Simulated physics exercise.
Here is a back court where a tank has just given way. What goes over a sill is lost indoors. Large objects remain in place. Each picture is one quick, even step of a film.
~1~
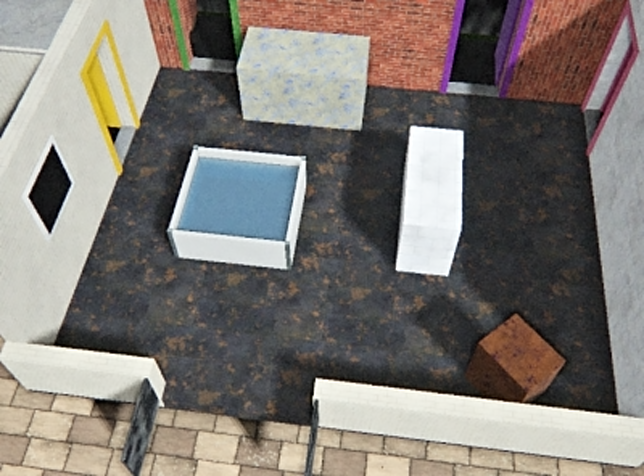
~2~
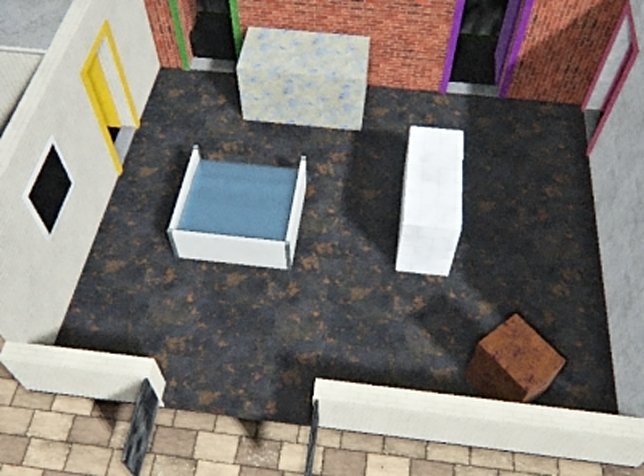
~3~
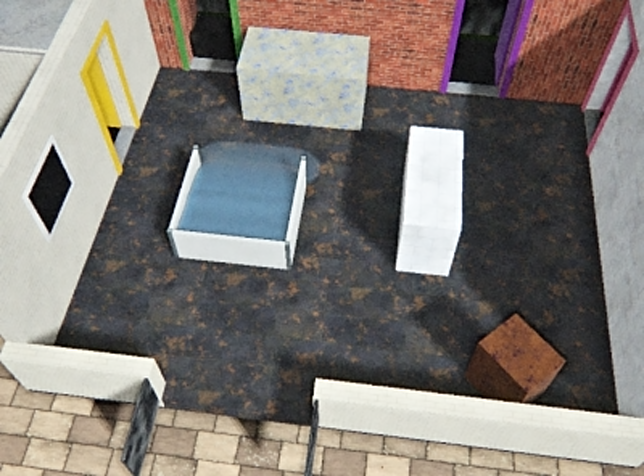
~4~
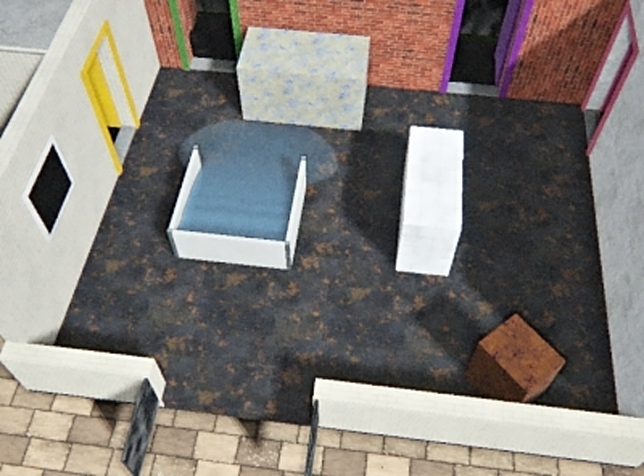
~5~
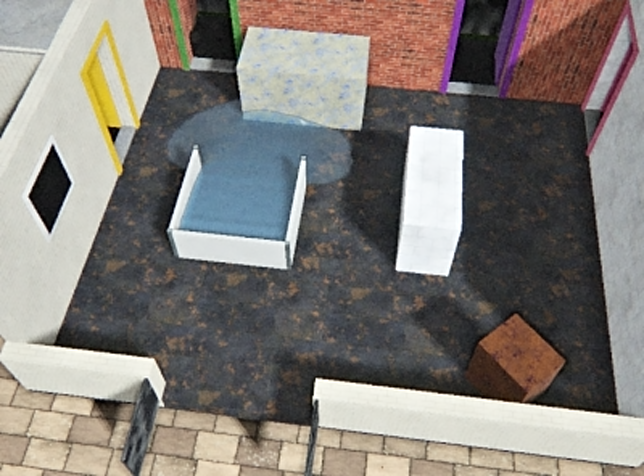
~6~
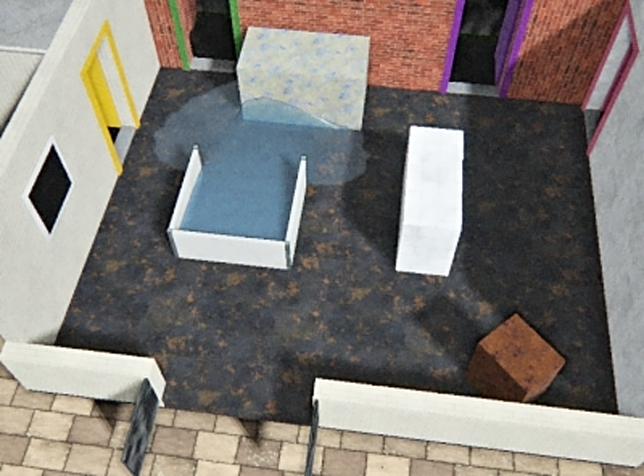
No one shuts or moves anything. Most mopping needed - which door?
Green door.
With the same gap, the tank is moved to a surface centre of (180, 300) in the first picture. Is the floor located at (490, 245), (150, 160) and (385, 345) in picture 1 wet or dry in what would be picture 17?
Result, in order: Unaffected; affected; unaffected.
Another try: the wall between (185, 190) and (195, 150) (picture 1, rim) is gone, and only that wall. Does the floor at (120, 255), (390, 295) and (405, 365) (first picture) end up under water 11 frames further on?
In that order: Awash, dry, not flooded.
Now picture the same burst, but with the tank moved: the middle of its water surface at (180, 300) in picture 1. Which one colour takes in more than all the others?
That would be the green one.
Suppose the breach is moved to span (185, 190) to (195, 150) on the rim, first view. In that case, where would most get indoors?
That would be the door marked yellow.
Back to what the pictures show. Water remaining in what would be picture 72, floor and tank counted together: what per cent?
Near 86 in a hundred.
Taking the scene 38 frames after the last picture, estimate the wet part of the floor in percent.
I'd put it at roughly 60 per cent.
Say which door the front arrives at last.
It is the pink door.
A moment on, water covers 15 % of the floor; purple door not reached, yellow door wet at the sill, nothing in, pink door not reached, green door a trickle in.
Next, water covers 25 % of the floor; purple door not reached, yellow door wet at the sill, nothing in, pink door not reached, green door some in.
Then, water covers 45 % of the floor; purple door wet at the sill, nothing in, yellow door a trickle in, pink door wet at the sill, nothing in, green door a lot in.
Later, water covers 60 % of the floor; purple door wet at the sill, nothing in, yellow door some in, pink door a trickle in, green door a lot in.
In the end, water covers 85 % of the floor; purple door a trickle in, yellow door some in, pink door a trickle in, green door a lot in; the green door has let in the most.
